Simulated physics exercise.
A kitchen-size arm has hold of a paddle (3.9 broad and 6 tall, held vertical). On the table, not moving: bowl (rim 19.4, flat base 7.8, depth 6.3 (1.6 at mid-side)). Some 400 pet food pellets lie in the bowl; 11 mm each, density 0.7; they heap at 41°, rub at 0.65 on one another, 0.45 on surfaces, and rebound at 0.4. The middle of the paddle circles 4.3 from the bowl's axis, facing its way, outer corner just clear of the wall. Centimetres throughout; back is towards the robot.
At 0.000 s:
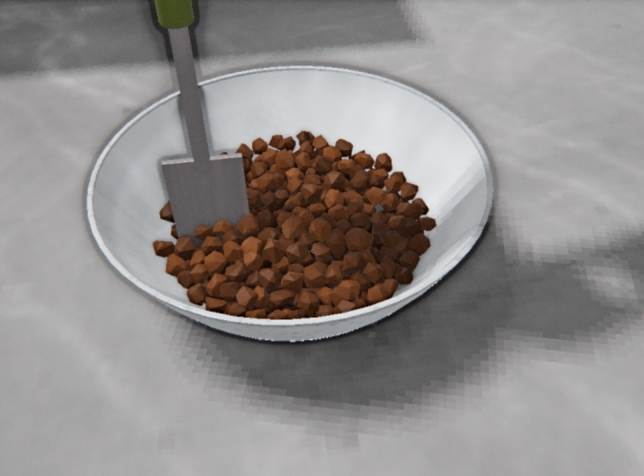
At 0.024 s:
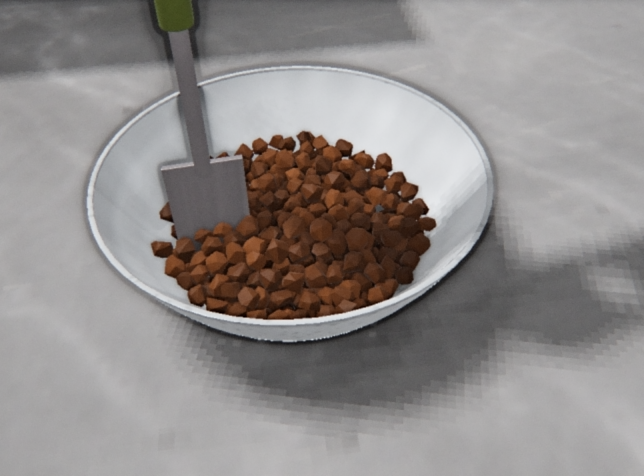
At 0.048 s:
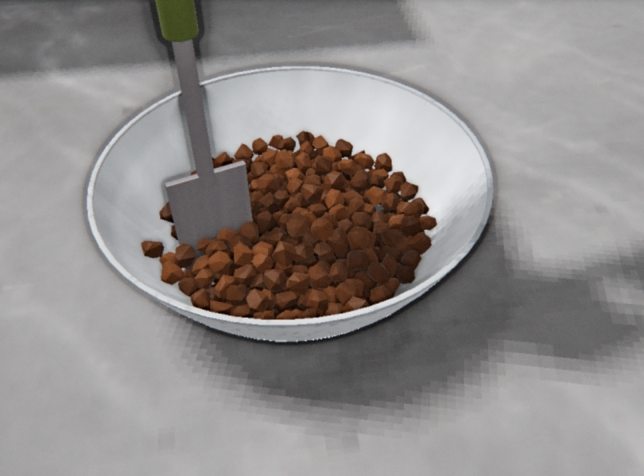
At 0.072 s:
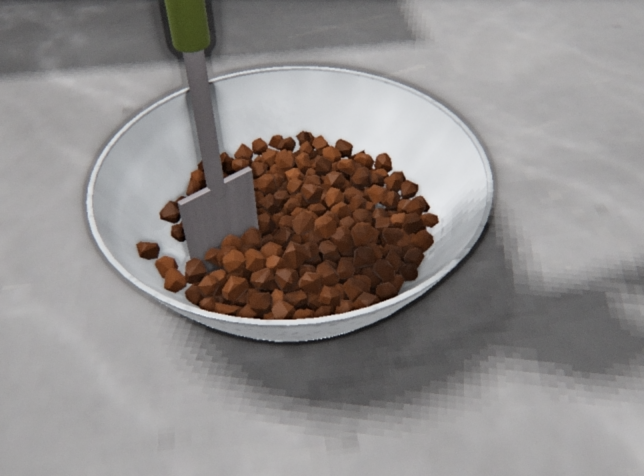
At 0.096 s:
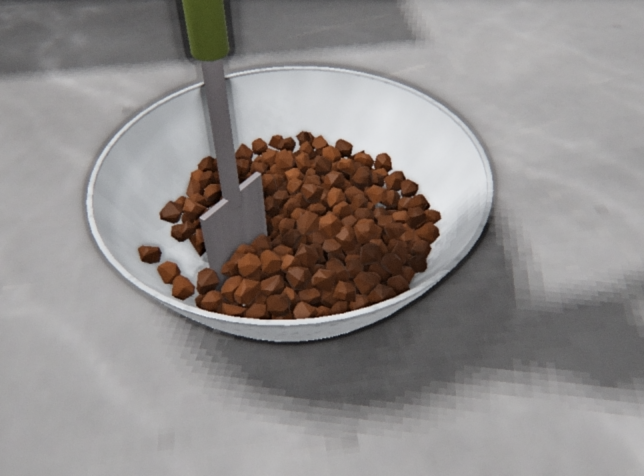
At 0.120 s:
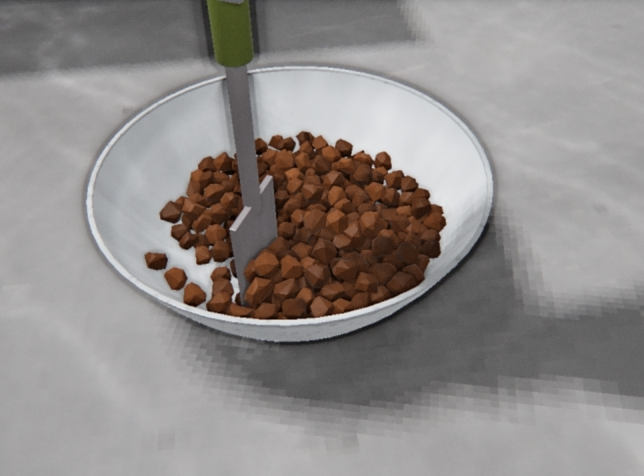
A grey paddle with a green handle, held upright, stands at the left inside a white bowl on a mottled grey tabletop, seen from above at an angle by a still camera. Brown, chunky pellets lie heaped in the bowl, which casts a dark shadow to the right. The paddle barely moves at first, then sweeps toward the near side, turning edge-on and pushing pellets rightward while a few scatter behind it.
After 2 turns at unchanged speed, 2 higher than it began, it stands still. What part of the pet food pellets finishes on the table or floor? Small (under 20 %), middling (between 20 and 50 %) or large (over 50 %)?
A small share, under 20 %, ends on the table or floor.
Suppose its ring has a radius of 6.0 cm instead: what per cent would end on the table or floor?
In that case some 0 per cent.
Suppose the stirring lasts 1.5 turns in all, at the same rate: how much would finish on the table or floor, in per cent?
It would be near 15 per cent.
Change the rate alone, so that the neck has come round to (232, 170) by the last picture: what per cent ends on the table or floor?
About 10 per cent.
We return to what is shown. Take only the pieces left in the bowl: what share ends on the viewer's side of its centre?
About 55 per cent.
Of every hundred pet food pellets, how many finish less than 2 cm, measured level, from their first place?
About 10 per cent.
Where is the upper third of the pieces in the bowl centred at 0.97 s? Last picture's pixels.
Near (331, 197).
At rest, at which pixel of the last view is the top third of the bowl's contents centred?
Around (273, 220).
After 0.54 s, 320° round, highest piece 8 above the table; 367 in the bowl, 25 on the table or floor, 7 in flight or on the tool.
After 0.97 s, 218° round, highest piece 7 above the table; 356 in the bowl, 41 on the table or floor, 2 in flight or on the tool.
After 1.38 s, 0° round, highest piece 7 above the table; 353 in the bowl, 46 on the table or floor.
After 2.08 s, 0° round, highest piece 7 above the table; 353 in the bowl, 46 on the table or floor.
At rest, 353 in the bowl, 46 on the table or floor. That is 12 % on the table or floor.
